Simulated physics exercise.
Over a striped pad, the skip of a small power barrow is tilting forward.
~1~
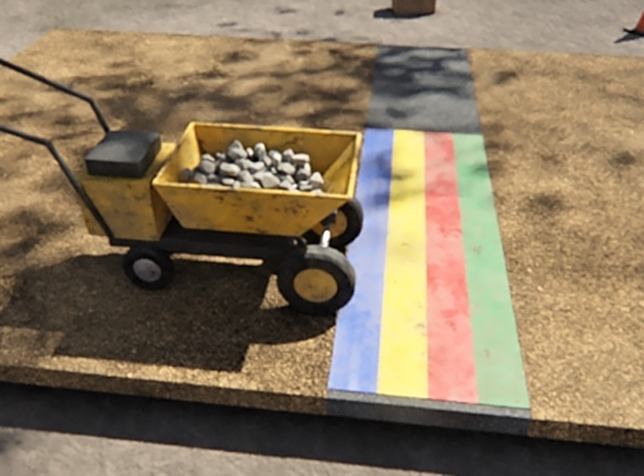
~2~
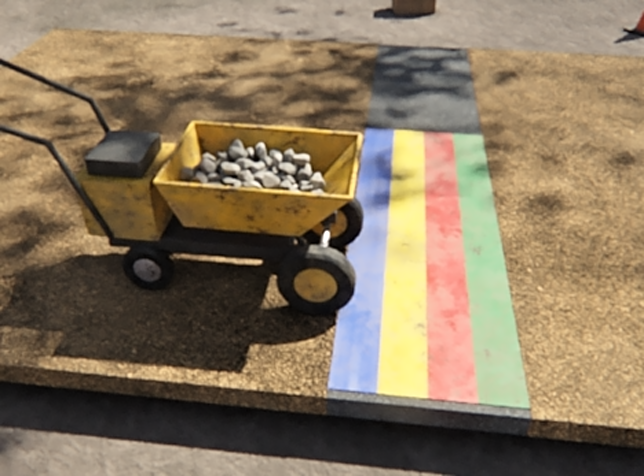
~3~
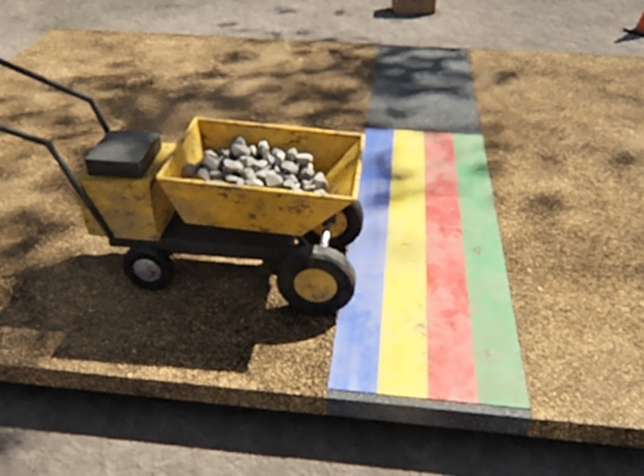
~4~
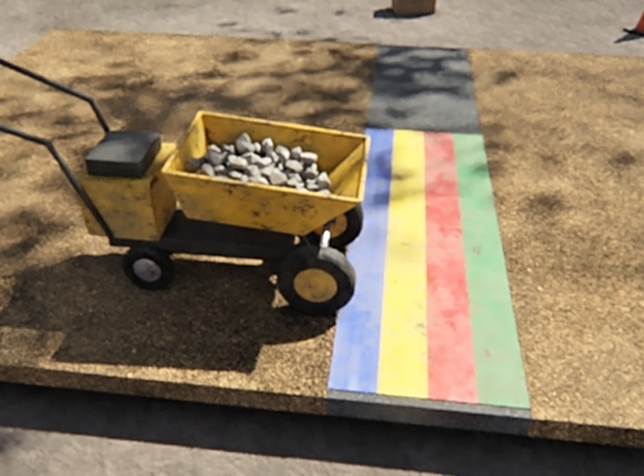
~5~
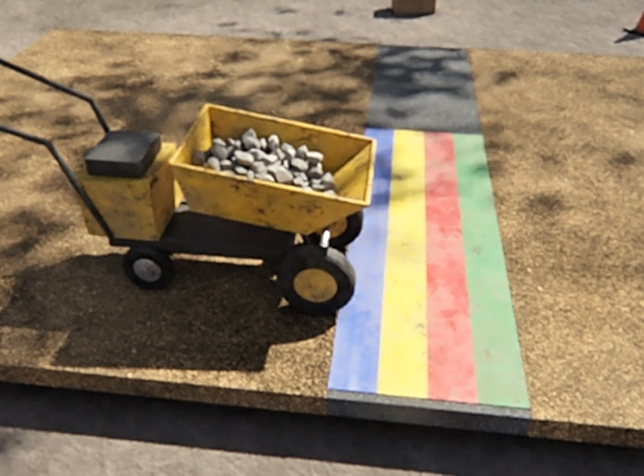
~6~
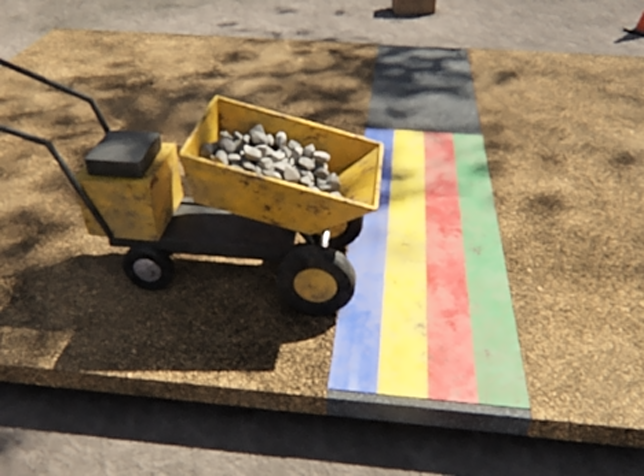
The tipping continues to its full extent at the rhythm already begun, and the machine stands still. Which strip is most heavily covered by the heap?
The red strip.
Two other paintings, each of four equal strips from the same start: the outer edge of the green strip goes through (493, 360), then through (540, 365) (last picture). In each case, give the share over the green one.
Shares in order: Close to 30 %; close to 20 %.
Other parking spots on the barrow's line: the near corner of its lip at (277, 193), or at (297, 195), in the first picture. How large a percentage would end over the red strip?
The first gives close to 10 per cent and the second 30 per cent.
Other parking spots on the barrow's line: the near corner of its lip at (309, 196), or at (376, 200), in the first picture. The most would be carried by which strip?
For the first spot it is the yellow strip, for the second that green strip.
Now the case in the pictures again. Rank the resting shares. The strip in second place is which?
Number two is the strip in green.
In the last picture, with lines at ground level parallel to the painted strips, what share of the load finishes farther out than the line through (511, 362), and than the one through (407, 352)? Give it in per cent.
About 20 percent, then about 90 percent.
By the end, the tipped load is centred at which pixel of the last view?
Close to (462, 281), more or less.
Soon, skip tipped steeply; all in the skip.
A while on, skip tipped right over; most in the skip; about a quarter over the red strip; a stray few over the green strip.
Towards the end, skip tipped right over; a small part in the skip; a small part over the yellow strip; about half over the red strip; about a third over the green strip; a small part off the paint.
Finally, skip tipped right over; a small part in the skip; none over the blue strip; a small part over the yellow strip; about half over the red strip; about a quarter over the green strip; a small part off the paint.
